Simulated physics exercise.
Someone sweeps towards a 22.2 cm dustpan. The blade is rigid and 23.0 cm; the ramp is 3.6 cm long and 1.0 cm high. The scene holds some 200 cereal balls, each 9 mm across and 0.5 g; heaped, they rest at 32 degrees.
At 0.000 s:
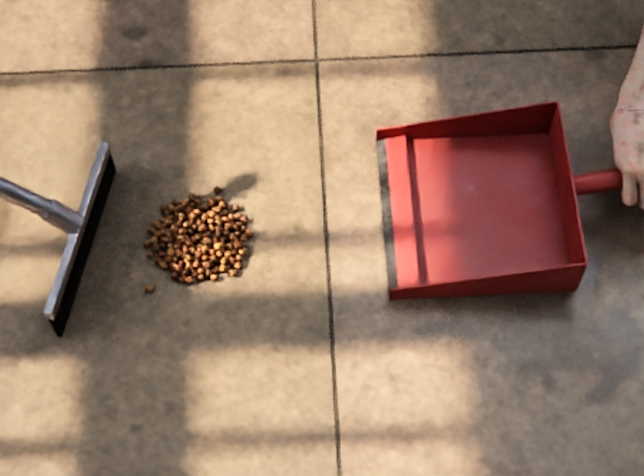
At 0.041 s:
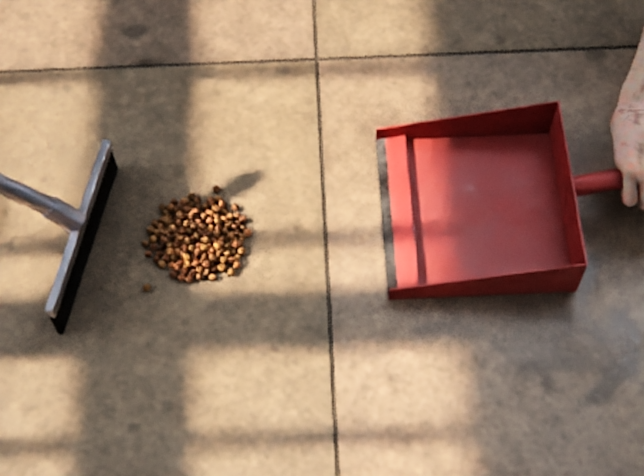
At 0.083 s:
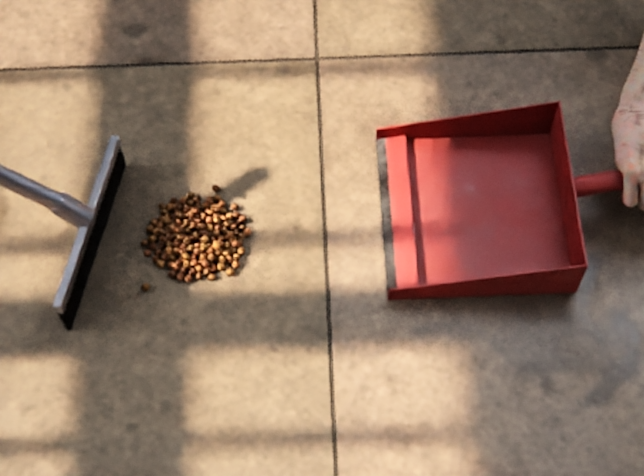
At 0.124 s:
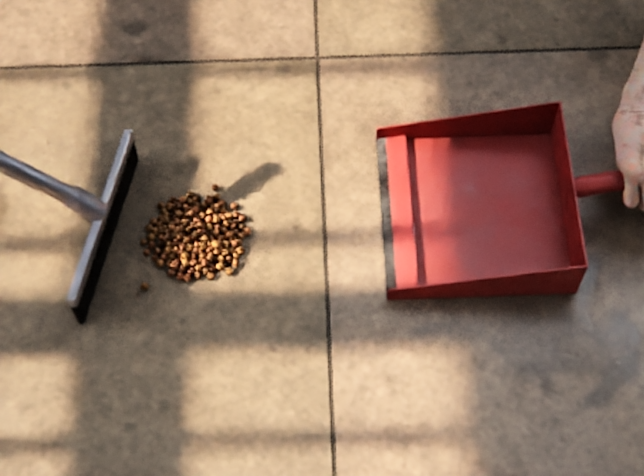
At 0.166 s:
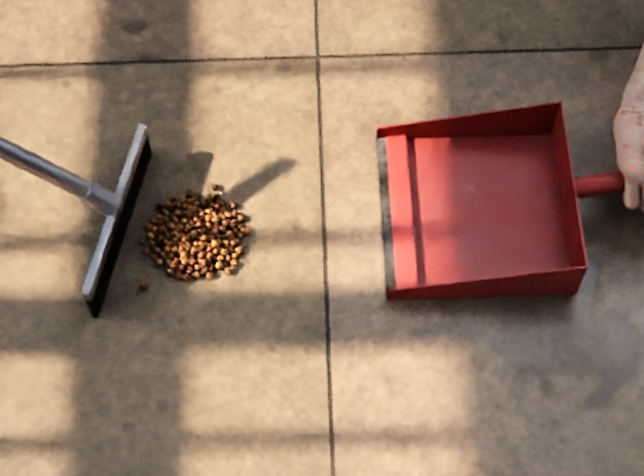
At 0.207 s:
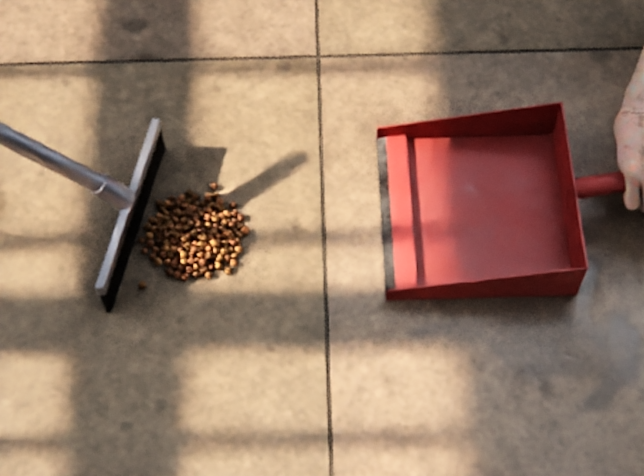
A squeegee-like blade sliding right to the edge of a small brown pile while a hand holds a red dustpan still.
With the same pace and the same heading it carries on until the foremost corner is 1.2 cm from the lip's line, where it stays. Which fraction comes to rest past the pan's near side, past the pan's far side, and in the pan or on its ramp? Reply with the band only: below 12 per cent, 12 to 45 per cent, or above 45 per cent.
Near side: Below 12 per cent; far side: Below 12 per cent; pan: Below 12 per cent.
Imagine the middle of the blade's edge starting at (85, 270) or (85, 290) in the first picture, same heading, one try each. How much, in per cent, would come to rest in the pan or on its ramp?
Roughly 5 % and 10 %.
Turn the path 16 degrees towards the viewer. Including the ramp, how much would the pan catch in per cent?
Roughly 20 percent.
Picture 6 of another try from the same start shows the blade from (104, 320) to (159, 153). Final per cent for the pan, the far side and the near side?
Pan: 30, far side: 0, near side: 25.
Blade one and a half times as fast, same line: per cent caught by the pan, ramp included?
I'd guess it lands at about 5 per cent.
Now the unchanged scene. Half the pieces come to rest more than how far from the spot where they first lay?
20 cm, roughly.
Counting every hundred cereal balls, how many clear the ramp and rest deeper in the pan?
Estimate: Close to 0 per cent of the total.
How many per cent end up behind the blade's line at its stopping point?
I'd say close to 25 per cent.
After 0.51 s, middle of the blade 17 cm from the lip; 0 % over the lip, far side 0 %, near side 0 %.
After 0.71 s, middle of the blade 9 cm from the lip; 0 % over the lip, far side 0 %, near side 0 %.
Then, at 1.03 s, middle of the blade 4 cm from the lip; 0 % over the lip, far side 0 %, near side 0 %.
In the end, at 1.3 s, near side 0 %, far side 5 %, pan 0 %, in front of the lip or behind the blade 95 %.
